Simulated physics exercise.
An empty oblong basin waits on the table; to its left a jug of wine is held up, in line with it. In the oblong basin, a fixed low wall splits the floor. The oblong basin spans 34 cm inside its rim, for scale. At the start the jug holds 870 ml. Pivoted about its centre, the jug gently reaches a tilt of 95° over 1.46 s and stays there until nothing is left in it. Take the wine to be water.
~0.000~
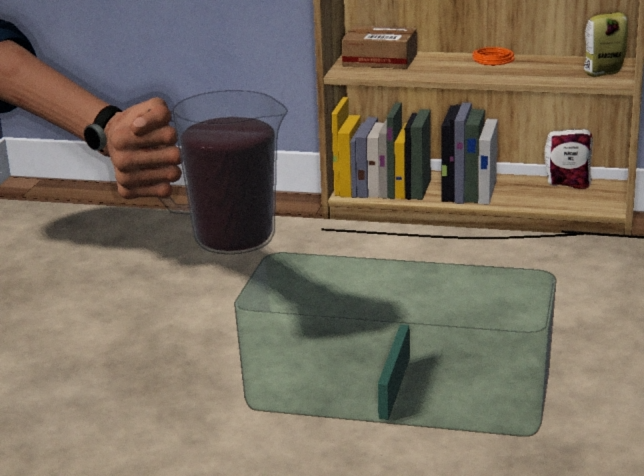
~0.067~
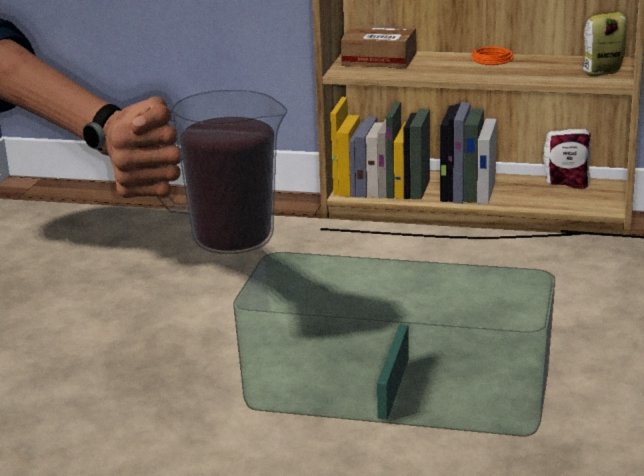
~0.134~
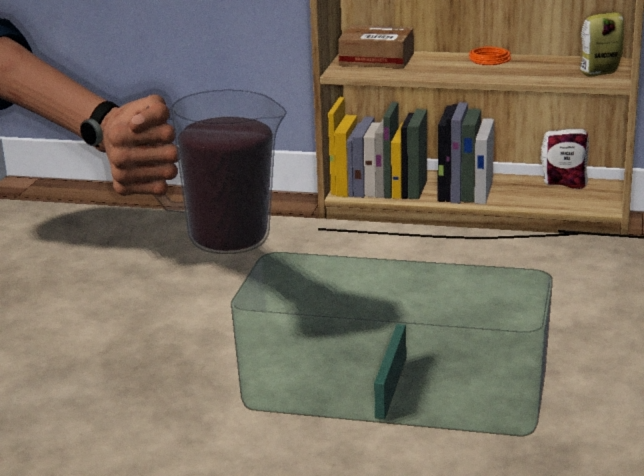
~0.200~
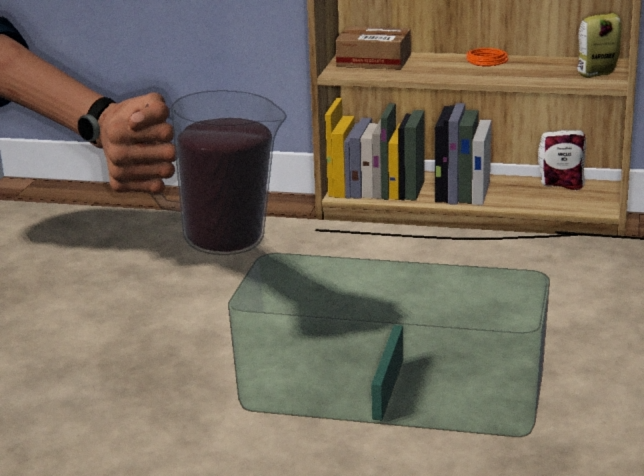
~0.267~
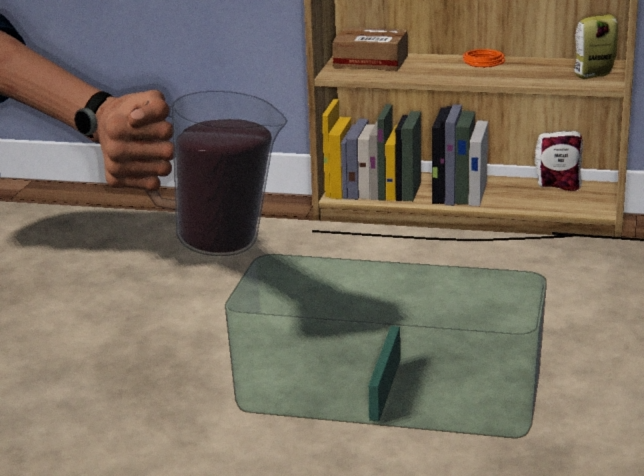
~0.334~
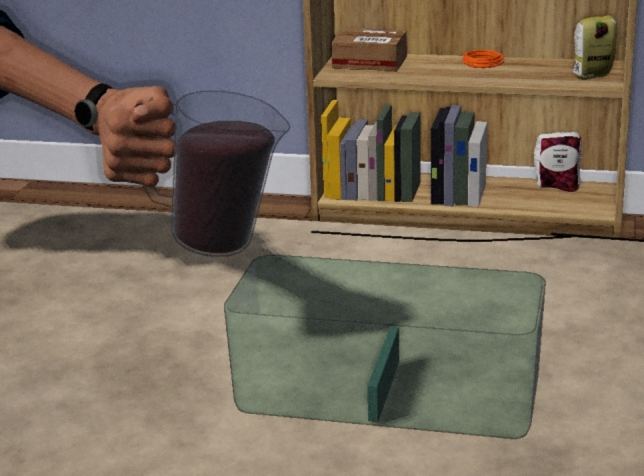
In a room with a wooden bookshelf, a hand wearing a watch holds a jug of dark wine to the left of an empty, clear green oblong basin, then tilts the jug slightly rightward as the view shifts a little.
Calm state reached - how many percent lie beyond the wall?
28 percent, roughly.
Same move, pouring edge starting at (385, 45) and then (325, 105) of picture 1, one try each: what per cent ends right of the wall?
Some 90 and 95 per cent, in that order.
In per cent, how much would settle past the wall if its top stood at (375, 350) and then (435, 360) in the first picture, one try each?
Some 70 in a hundred, then some 5 in a hundred.
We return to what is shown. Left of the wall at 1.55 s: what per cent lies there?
Reading: Approx. 56 per cent.
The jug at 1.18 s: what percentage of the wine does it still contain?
Near 52 percent, more or less.
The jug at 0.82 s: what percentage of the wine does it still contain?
I'd put it near 92 percent.
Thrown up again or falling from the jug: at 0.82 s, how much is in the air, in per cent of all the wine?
Near 8 in a hundred.
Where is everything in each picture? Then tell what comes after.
In the first frame, tilt 0°; pouring edge (286, 111); surface from (185, 129) to (275, 133); the oblong basin's rim runs from (250, 281) to (551, 303); the wall's top is at (394, 354).
In the second frame, tilt 0°; pouring edge (286, 111); surface from (184, 128) to (274, 133).
In the third frame, tilt 2°; pouring edge (285, 113); surface from (183, 128) to (273, 133).
In the fourth frame, tilt 4°; pouring edge (285, 117); surface from (182, 129) to (272, 135).
In the fifth frame, tilt 8°; pouring edge (286, 122); surface from (180, 131) to (272, 135).
In the sixth frame, tilt 12°; pouring edge (289, 128); surface from (183, 133) to (275, 137).
After 0.82 s the tilt is 57° and 91 per cent is still to pour, 1 is left of the wall and 0 right of it.
After 1.18 s the tilt is 87° and 52 per cent is still to pour, 19 is left of the wall and 15 right of it.
After 1.55 s the tilt is 95° and 11 per cent is still to pour, 57 is left of the wall and 27 right of it.
After 1.96 s the tilt is 95° and 1 per cent is still to pour, 70 is left of the wall and 28 right of it.
In the end 71 per cent lies left of the wall, 28 right of it and 1 outside.
